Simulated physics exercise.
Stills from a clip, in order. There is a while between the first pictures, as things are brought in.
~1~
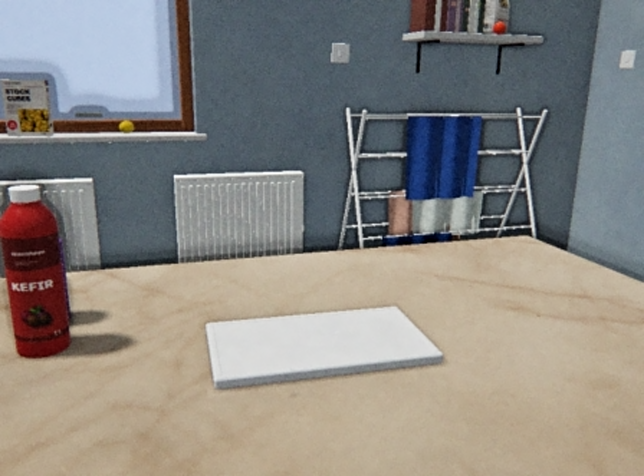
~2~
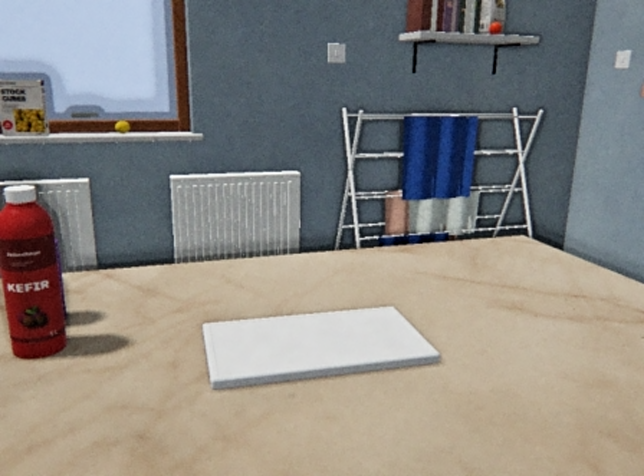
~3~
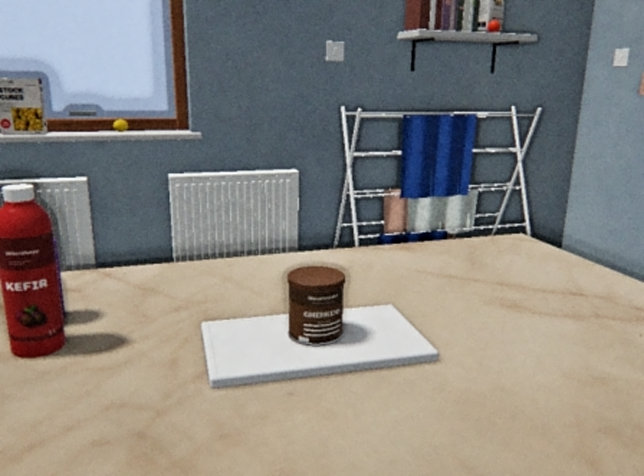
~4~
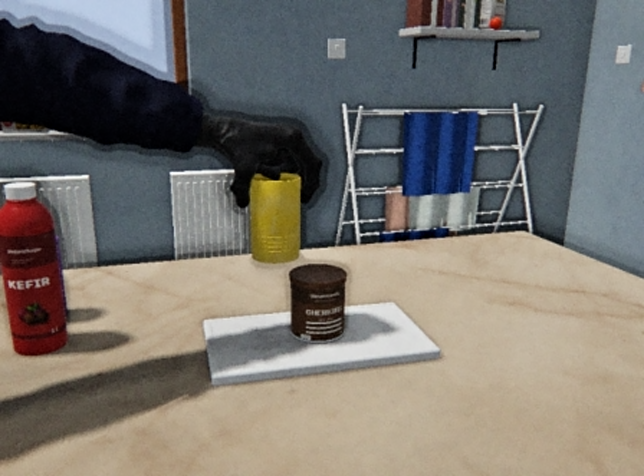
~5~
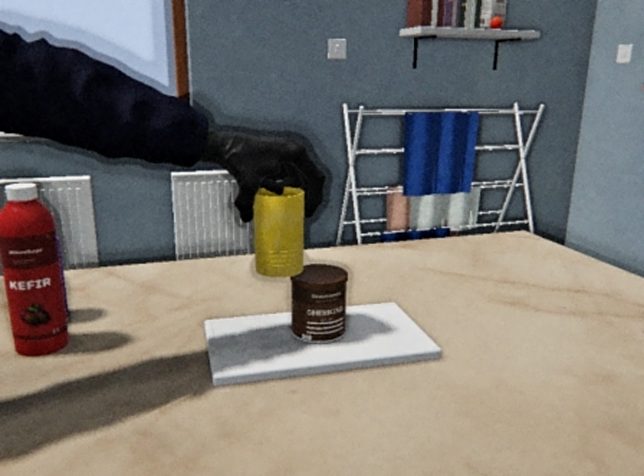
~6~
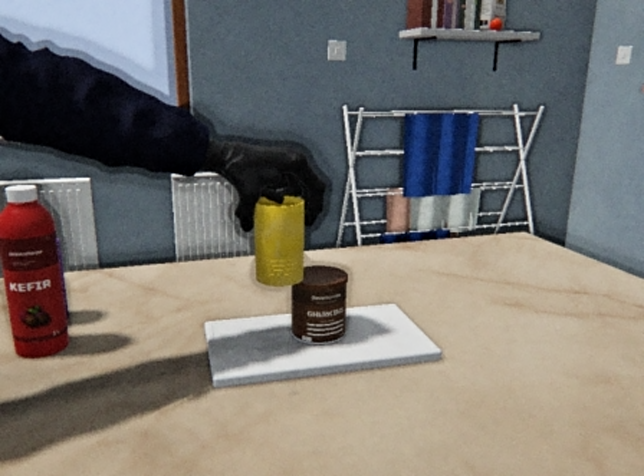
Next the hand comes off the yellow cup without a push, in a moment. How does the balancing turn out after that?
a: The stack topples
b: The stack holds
a.
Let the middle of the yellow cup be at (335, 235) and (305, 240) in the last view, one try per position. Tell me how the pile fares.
Case 1: Stable. Case 2: Stable.
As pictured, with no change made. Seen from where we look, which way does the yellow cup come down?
It ends up further left.
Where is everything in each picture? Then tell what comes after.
In the first frame, the last thing is not in view yet; red bottle (35, 271).
In the second frame, the last thing is not in view yet.
In the third frame, the last thing is not in view yet; red bottle (29, 270).
The fourth frame shows on its way; yellow cup (275, 218); brown pot (318, 303).
The fifth frame shows on its way; yellow cup (279, 231); red bottle (32, 269).
The sixth frame shows set down, still held; yellow cup (279, 241); brown pot (319, 305).
Then, 0.30 s on from there, yellow cup now fallen.
Then, 0.40 s on from there, things are still on the move.
In the end, fallen, yellow cup; the other 4 unmoved. At the end, from the last picture's camera, yellow cup near (235, 322). The pile loses its balance.
